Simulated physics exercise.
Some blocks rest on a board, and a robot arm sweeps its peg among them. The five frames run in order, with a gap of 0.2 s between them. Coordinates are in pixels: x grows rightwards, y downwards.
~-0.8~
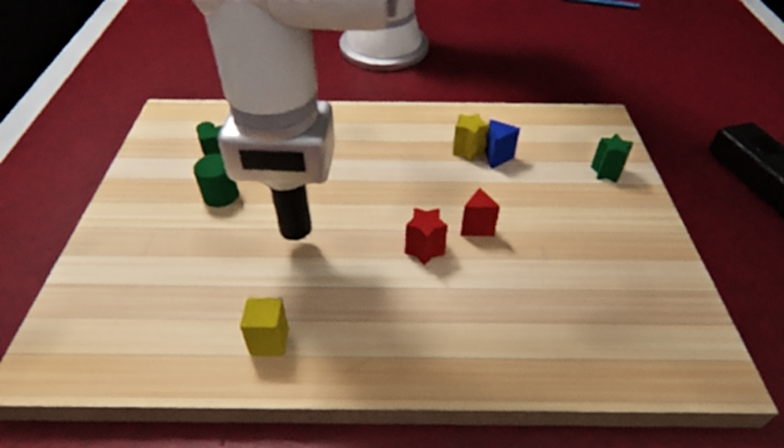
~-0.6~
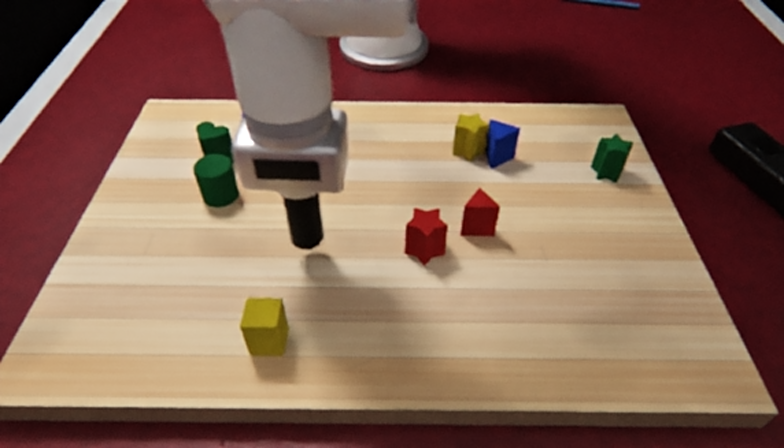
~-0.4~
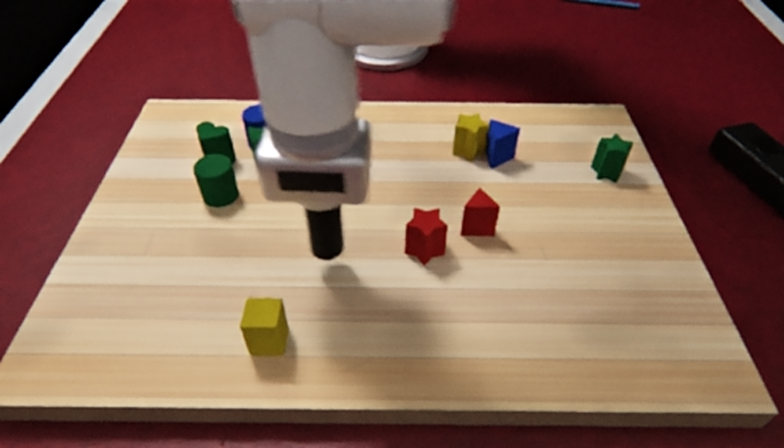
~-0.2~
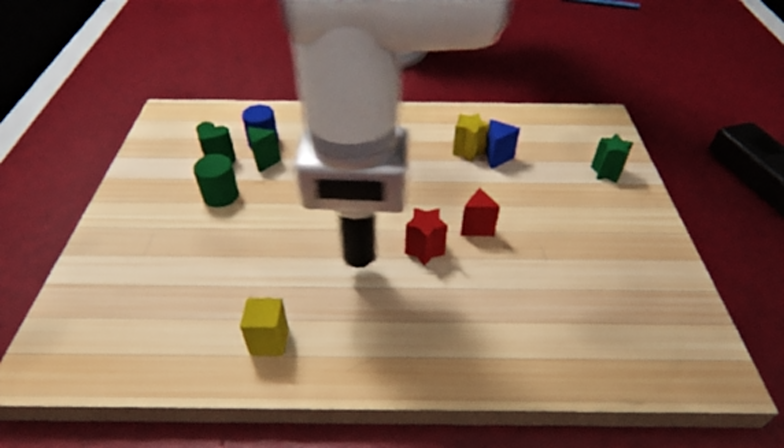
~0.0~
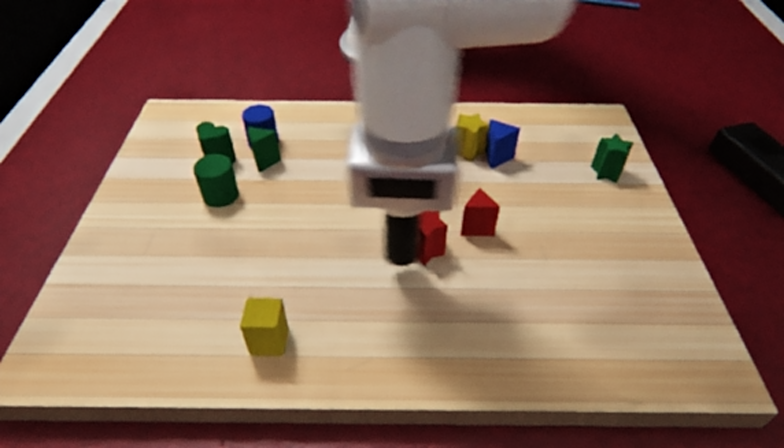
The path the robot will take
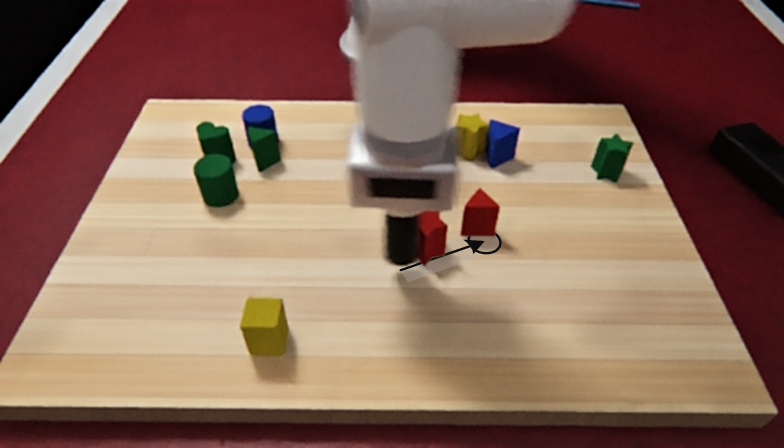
In the video, a white robot arm with a black peg moves rightward above a wooden board, passing in front of part of the red star block, while the scattered red, green, blue and yellow blocks stay still.
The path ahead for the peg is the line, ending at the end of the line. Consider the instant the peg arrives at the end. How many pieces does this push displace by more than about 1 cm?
Once the path ends, two blocks will have shifted.
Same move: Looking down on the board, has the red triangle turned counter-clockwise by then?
I believe not.
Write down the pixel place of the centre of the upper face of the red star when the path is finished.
At pixel (459, 197).
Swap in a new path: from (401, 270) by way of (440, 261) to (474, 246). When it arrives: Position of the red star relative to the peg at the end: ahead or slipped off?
Beside or behind it.
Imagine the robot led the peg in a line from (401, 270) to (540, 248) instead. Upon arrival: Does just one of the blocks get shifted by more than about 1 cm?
Yes, that is what happens.
The drawn path runs straight from (401, 270) to (484, 241).
What follows on the original path. Halfway along, peg at (446, 239); red star at (449, 203), turned 30° anticlockwise; red triangle at (485, 196), turned 20° clockwise.
At the end, peg at (488, 225); red star at (459, 197), turned 75° anticlockwise; red triangle at (488, 188), turned 45° clockwise.
